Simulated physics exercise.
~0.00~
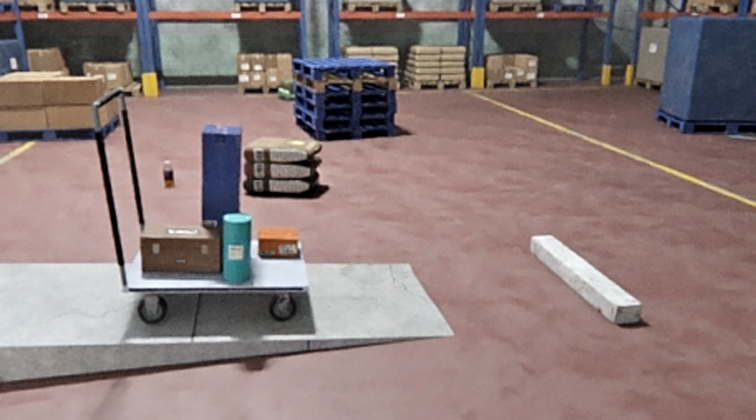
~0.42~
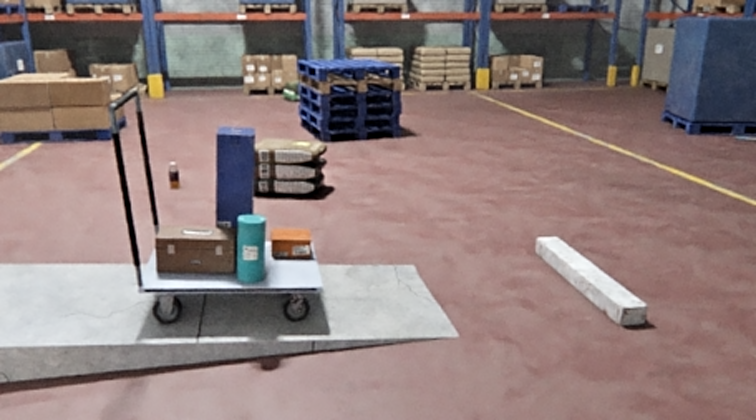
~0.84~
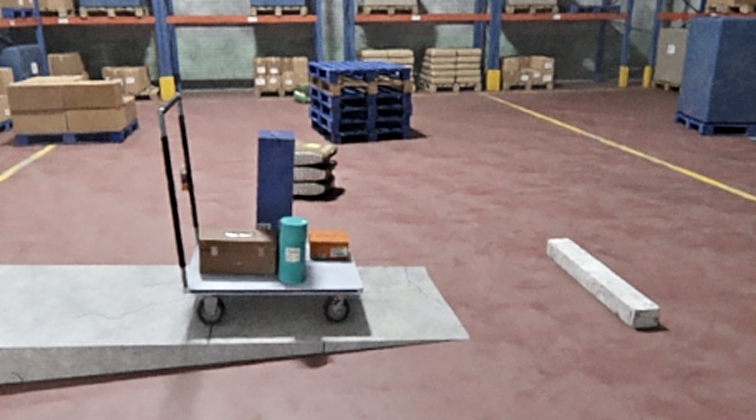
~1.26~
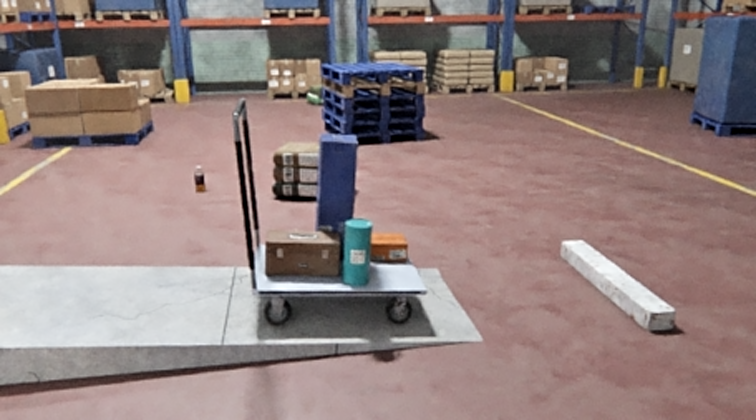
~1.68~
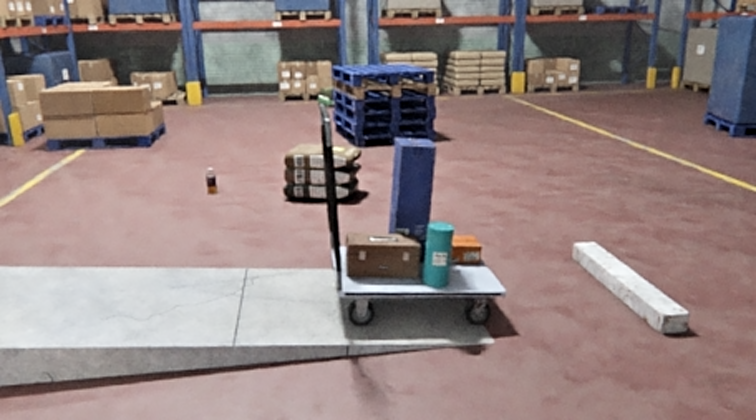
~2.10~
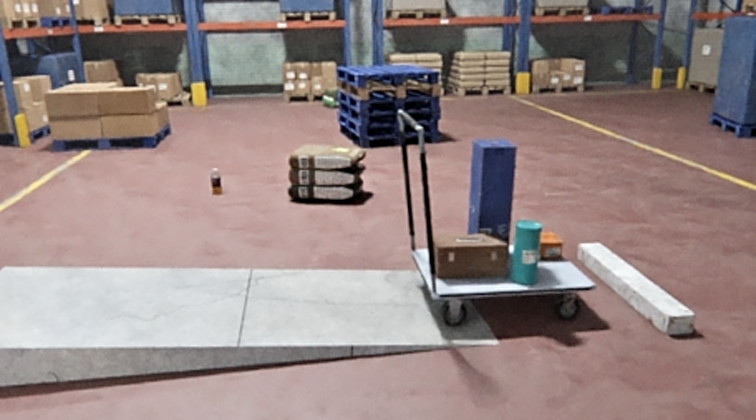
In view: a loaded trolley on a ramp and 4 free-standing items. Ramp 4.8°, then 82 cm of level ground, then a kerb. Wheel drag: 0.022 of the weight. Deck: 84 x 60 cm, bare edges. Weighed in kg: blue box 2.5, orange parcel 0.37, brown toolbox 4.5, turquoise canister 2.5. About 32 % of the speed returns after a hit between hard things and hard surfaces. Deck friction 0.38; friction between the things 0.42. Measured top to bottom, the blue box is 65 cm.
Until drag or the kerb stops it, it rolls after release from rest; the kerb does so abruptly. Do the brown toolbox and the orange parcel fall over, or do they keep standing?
Brown toolbox: Keeps standing; orange parcel: Falls over.
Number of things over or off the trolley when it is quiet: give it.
Total: 2.
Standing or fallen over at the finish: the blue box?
The blue box tips over.
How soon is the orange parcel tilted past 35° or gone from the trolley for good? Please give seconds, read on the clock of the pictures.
2.7 s, roughly.
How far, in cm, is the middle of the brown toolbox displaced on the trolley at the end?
I'd say about 12 cm between start and finish.
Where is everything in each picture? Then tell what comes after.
In the first picture, 155 cm to the kerb; brown toolbox (183, 248); orange parcel (278, 242).
In the second picture, 151 cm to the kerb; blue box (236, 192); turquoise canister (252, 248).
In the third picture, 137 cm to the kerb; blue box (275, 195); turquoise canister (293, 250).
In the fourth picture, 112 cm to the kerb; blue box (335, 197); turquoise canister (357, 252).
In the fifth picture, 77 cm to the kerb; blue box (411, 201); turquoise canister (438, 255).
In the sixth picture, 33 cm to the kerb; brown toolbox (469, 256); orange parcel (539, 246).
Around 2.60 s, trolley at the kerb; orange parcel shifted 12 cm near (615, 241); brown toolbox shifted 12 cm near (552, 252); blue box tipped 10° against what carries it.
Around 3.20 s, trolley at the kerb; blue box and orange parcel now off the trolley; brown toolbox shifted 13 cm near (554, 252); turquoise canister shifted 13 cm.
Finally (4.0 s), off the trolley and tipped over, blue box and orange parcel; not toppled but over 10 cm from the start, brown toolbox and turquoise canister. Final places as that camera would see them, brown toolbox near (554, 252), orange parcel near (653, 266).
